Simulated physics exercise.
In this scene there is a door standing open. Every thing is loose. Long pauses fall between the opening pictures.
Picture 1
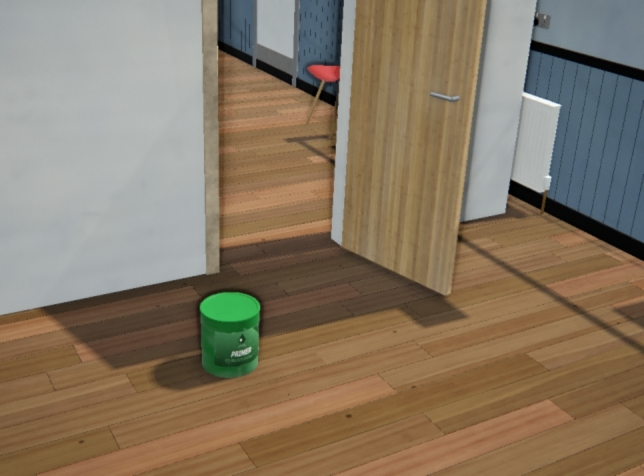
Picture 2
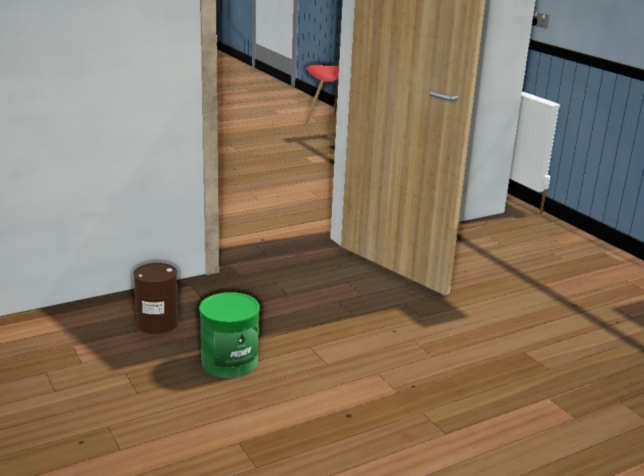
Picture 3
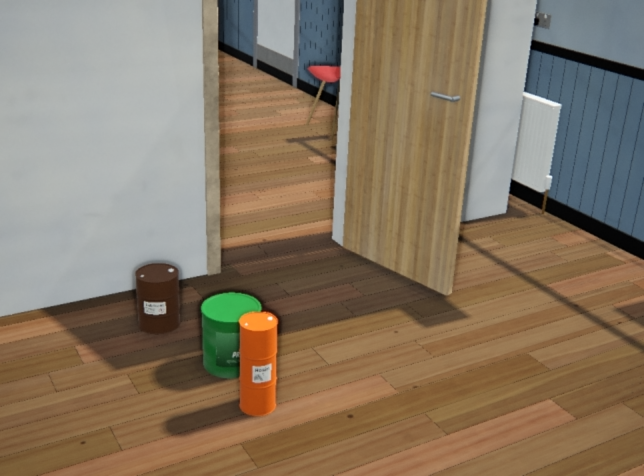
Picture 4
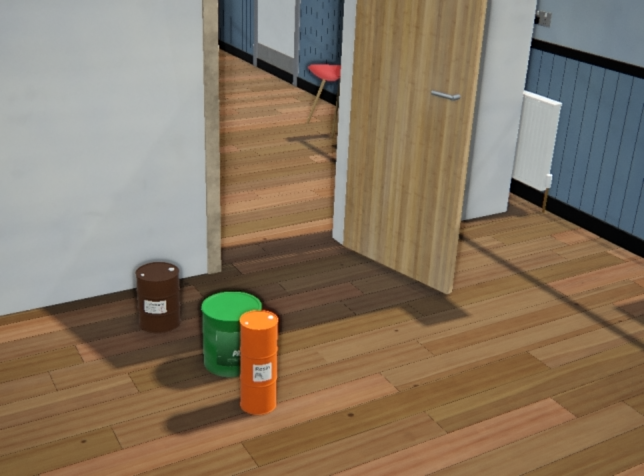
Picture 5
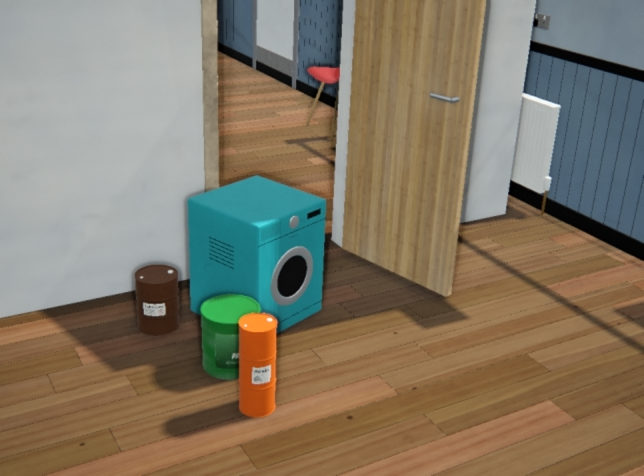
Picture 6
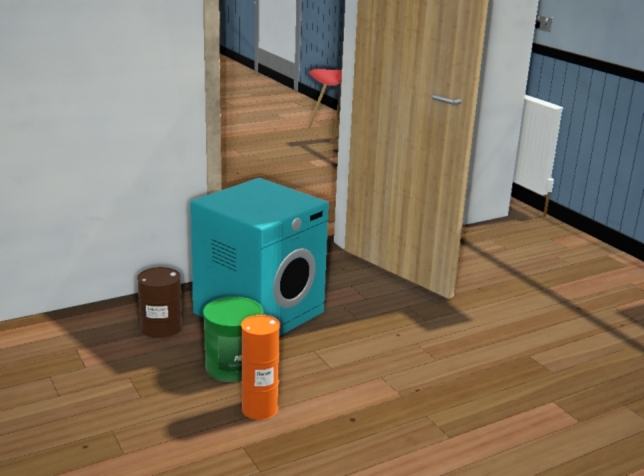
A door stands open as brown and orange canisters, then a turquoise appliance, appear around a green pail.
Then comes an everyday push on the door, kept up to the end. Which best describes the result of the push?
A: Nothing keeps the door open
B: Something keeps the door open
(B) Something keeps the door open.
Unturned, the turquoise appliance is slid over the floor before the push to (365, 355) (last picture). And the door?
After that, the door ends up flush.
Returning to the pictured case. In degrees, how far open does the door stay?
Close to 50 degrees, I'd say.
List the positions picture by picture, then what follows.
The first picture shows door wide open and still.
The second picture shows door wide open and still; green pail (230, 335); brown canister (157, 298).
The third picture shows door wide open and still; orange canister (258, 364); green pail (231, 335).
The fourth picture shows door wide open and still; brown canister (159, 297); orange canister (259, 363).
The fifth picture shows door wide open and still; green pail (231, 337); brown canister (158, 300).
The sixth picture shows door wide open and still; turquoise appliance (259, 259); orange canister (260, 368).
Then, 0.70 s later than the last frame, open by 88°.
Then, 1.20 s later than the last frame, open by 67°.
When it is over, open by 52°; all 4 as before. End places, in pixels of the last picture, turquoise appliance near (259, 259).
